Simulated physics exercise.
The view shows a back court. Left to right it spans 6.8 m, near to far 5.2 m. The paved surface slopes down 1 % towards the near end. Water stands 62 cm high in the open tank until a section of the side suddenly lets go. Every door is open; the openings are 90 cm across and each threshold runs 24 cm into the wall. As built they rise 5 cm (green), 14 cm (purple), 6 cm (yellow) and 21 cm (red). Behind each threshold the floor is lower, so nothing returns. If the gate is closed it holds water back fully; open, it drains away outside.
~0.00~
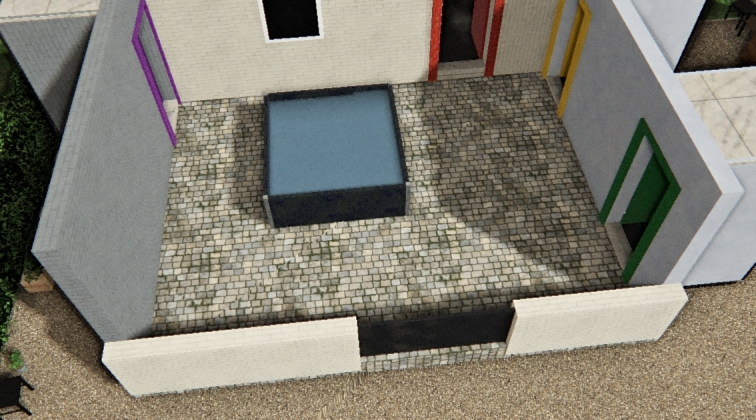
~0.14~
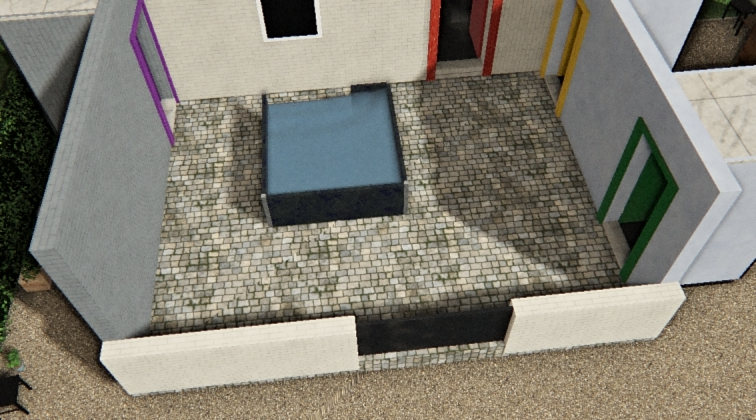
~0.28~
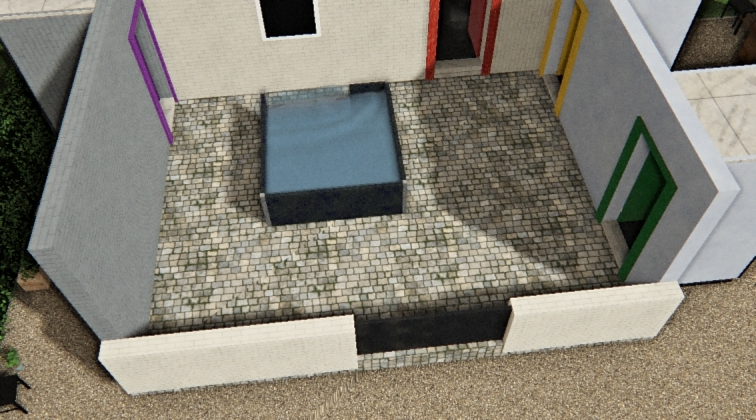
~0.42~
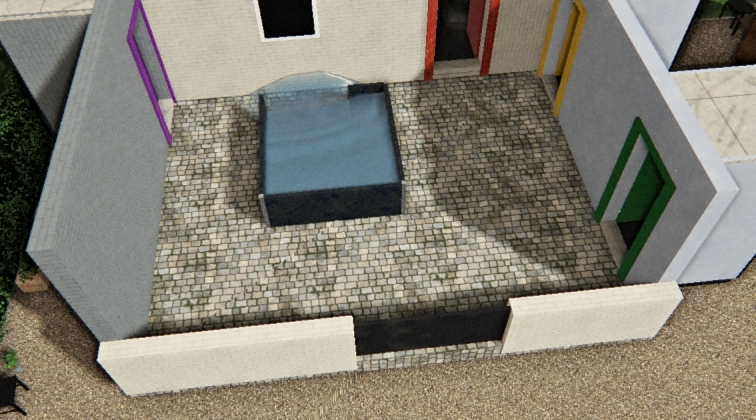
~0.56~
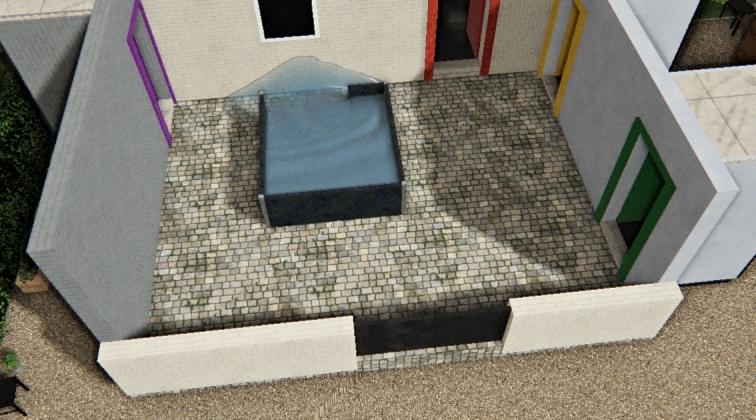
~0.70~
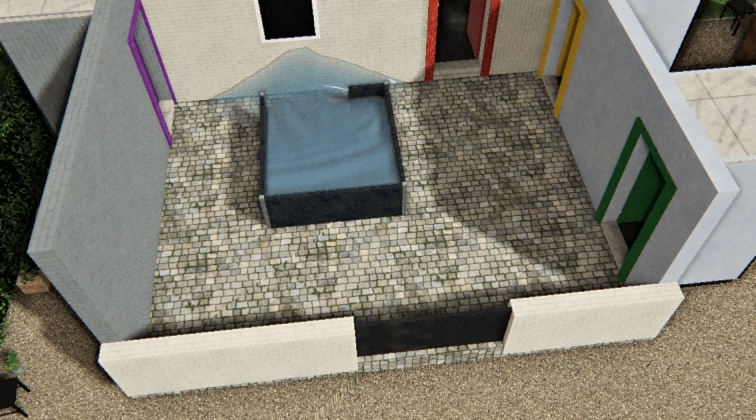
Water in the open tank in a paved court begins to pour out through a gap on the far side, splashing up against the back wall and spreading along its foot, while the surface of the tank ripples.
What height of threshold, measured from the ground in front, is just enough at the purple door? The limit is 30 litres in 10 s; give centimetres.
Close to 32 cm is just enough.
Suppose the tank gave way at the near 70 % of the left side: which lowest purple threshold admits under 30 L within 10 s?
Then roughly 20 cm.
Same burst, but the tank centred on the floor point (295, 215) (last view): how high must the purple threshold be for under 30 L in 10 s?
Then roughly 36 cm.
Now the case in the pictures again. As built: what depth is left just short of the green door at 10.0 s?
About 5.0 cm.
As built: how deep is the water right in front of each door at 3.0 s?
In cm: Green 0, purple 29, yellow 9, red 6.
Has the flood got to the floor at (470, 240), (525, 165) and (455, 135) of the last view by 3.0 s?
In that order: Dry, under water, flooded.
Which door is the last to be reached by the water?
The green one.
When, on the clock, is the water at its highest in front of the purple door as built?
At about 2.0 s.
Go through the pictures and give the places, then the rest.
The open tank at (333, 140) is whole and still, 62 cm deep; the purple door at (160, 79) is dry, in the first frame.
The front is at a hidden place, 0.3 m from the gap on the far side; 0.3 m2 of floor is wet, 62 cm left at the back, in the second frame.
The gap is on the far side, the front 0.8 m out at a hidden place; the back of the open tank holds 62 cm, in the third frame.
Water pours out on the far side and has run 0.9 m, to a hidden place; about 16 cm deep outside, 62 cm at the back, in the fourth frame.
The gap is on the far side, the front 1.1 m out at a hidden place; the back of the open tank holds 62 cm, in the fifth frame.
The front is at (407, 83), 1.4 m from the gap on the far side; 2.0 m2 of floor is wet, 59 cm left at the back; 0.8 m in a straight line remain to the purple door at (156, 79), in the sixth frame.
After 1.4 s water covers 20 % of the floor, deepest (48 cm) near (305, 103); 27 cm at the purple door, 3 litres in over its 14 cm threshold.
After 3.0 s water covers 50 % of the floor, deepest (30 cm) near (174, 115); 29 cm at the purple door, 213 litres in over its 14 cm threshold.
After 10.0 s water covers 95 % of the floor, deepest (12 cm) near (425, 339); 9 cm at the purple door, 289 litres in over its 14 cm threshold.
At the purple door as built, the water arrived by 1.1 s and peaked near 36 cm at 2.0 s.
Run again over the same 10 s with other heights there, 46 litres in over 29.5 cm, 4 litres over 40 cm. The limit of 30 litres is kept from about 32 cm up.
